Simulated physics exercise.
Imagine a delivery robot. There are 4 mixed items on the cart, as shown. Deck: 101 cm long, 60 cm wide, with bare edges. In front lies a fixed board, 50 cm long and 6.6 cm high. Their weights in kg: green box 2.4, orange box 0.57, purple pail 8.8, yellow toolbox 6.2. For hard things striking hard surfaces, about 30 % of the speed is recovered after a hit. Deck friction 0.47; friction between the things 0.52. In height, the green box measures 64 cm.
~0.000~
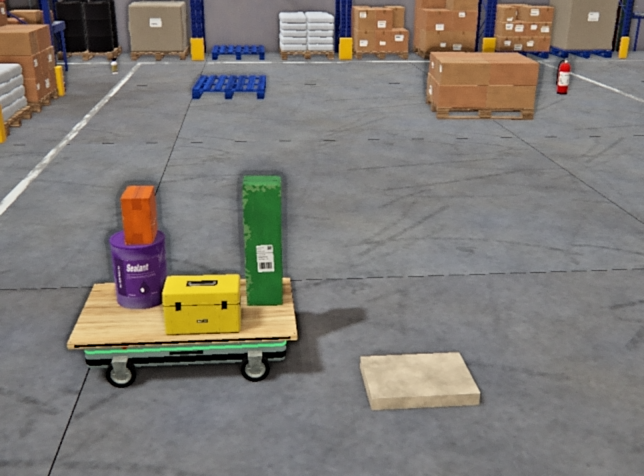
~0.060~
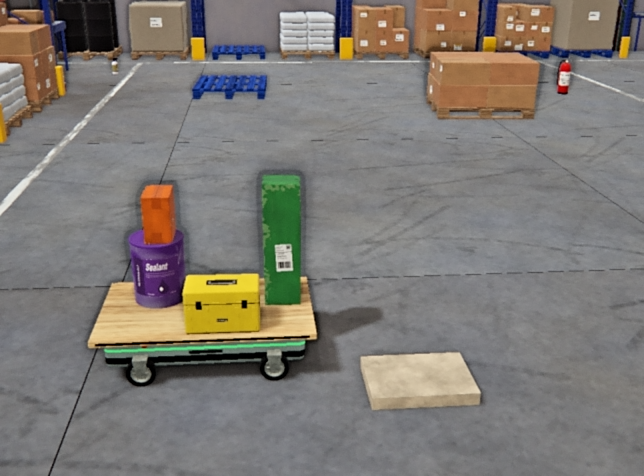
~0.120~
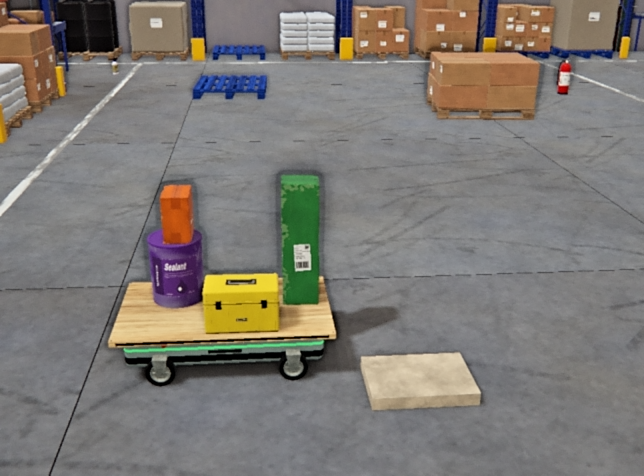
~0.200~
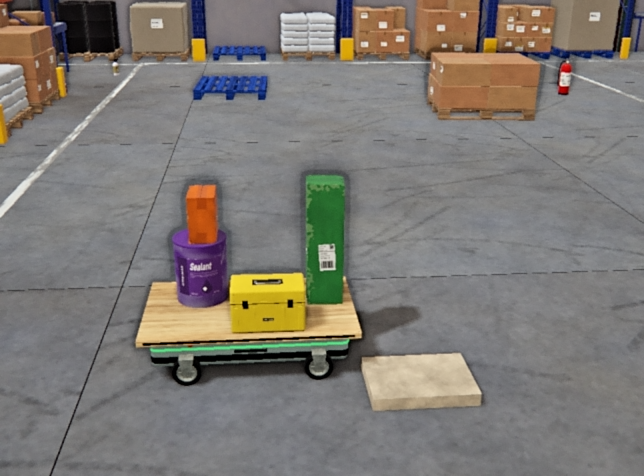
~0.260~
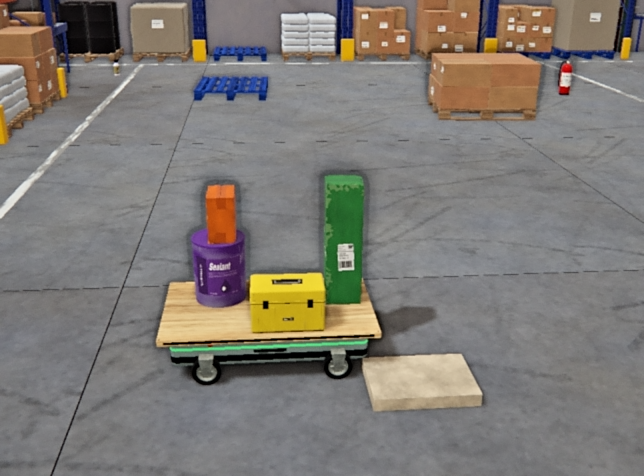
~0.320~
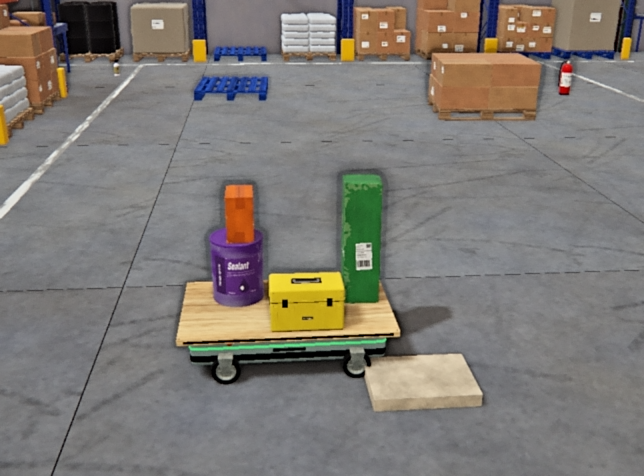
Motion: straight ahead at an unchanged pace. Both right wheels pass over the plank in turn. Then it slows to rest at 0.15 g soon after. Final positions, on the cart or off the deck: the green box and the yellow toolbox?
Outcome: The green box will fall off the deck. The yellow toolbox will stay on the deck.
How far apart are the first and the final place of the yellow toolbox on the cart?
Around 10 centimetres.
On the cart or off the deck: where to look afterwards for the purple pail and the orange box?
The purple pail is kept in bounds, the orange box is not kept in bounds.
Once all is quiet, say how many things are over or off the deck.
That makes 2.
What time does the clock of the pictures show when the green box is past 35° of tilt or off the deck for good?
It happens at about 0.7 s.
By 0.92 s, 138 cm covered; green box tilted 65° near (467, 232); yellow toolbox tilted 17° near (489, 258); orange box tilted 26°.
By 1.42 s, 211 cm covered; green box and orange box now off the deck; yellow toolbox 9 cm from its spot near (613, 286); purple pail 2 cm from its spot.
When it is over (2.7 s), off the deck, green box and orange box; the other 2 within 10 cm of the start. End places, in pixels of the last picture, green box near (530, 279).
